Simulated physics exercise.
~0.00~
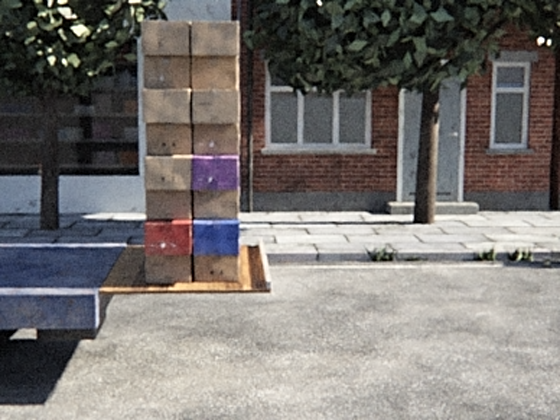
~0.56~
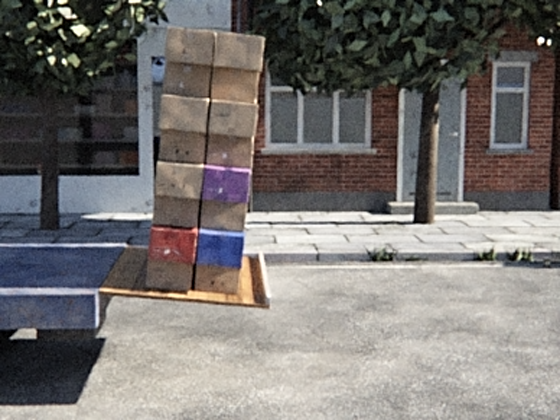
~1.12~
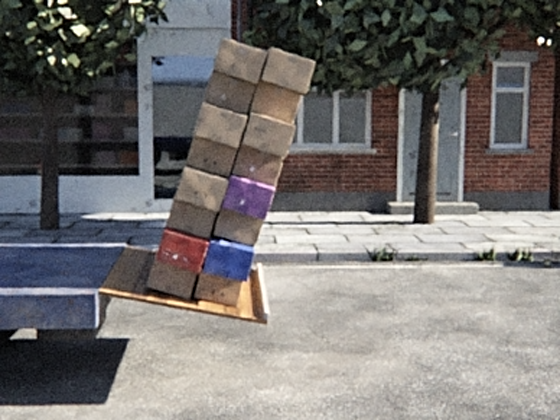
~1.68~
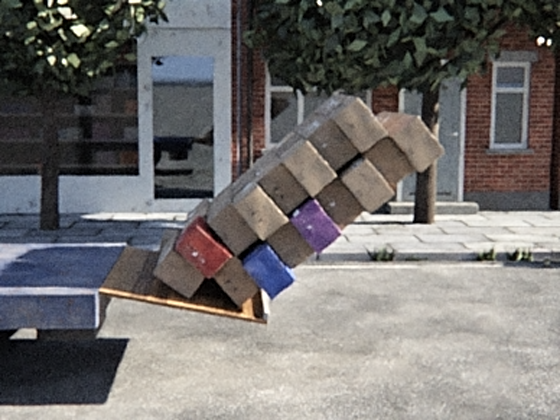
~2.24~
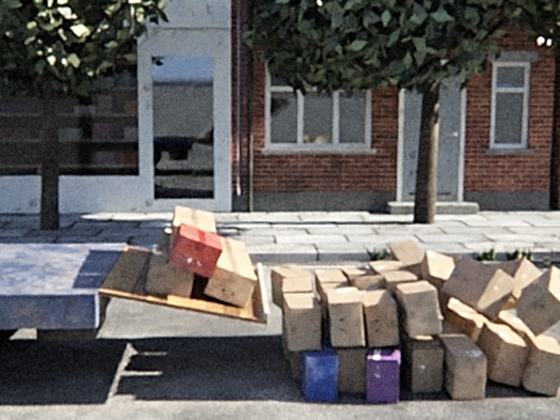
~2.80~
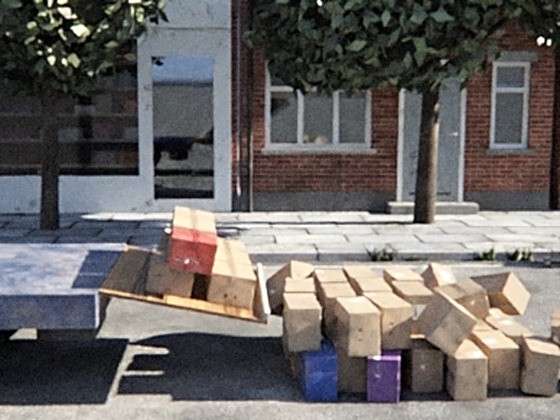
On a sunlit street, seen from the side by a still camera, a tall stack of brown cartons stands on a wooden flap at the end of a blue-grey flat-bed, before a brick building and trees. Low in the stack are a red carton and a blue one, with a purple one above the blue. The flap tips down to the right, and the stack leans, then topples over the edge. Cartons spill across the road in a heap, with the blue and purple ones at its near left. The red carton stays on the sloping flap with a few brown ones.
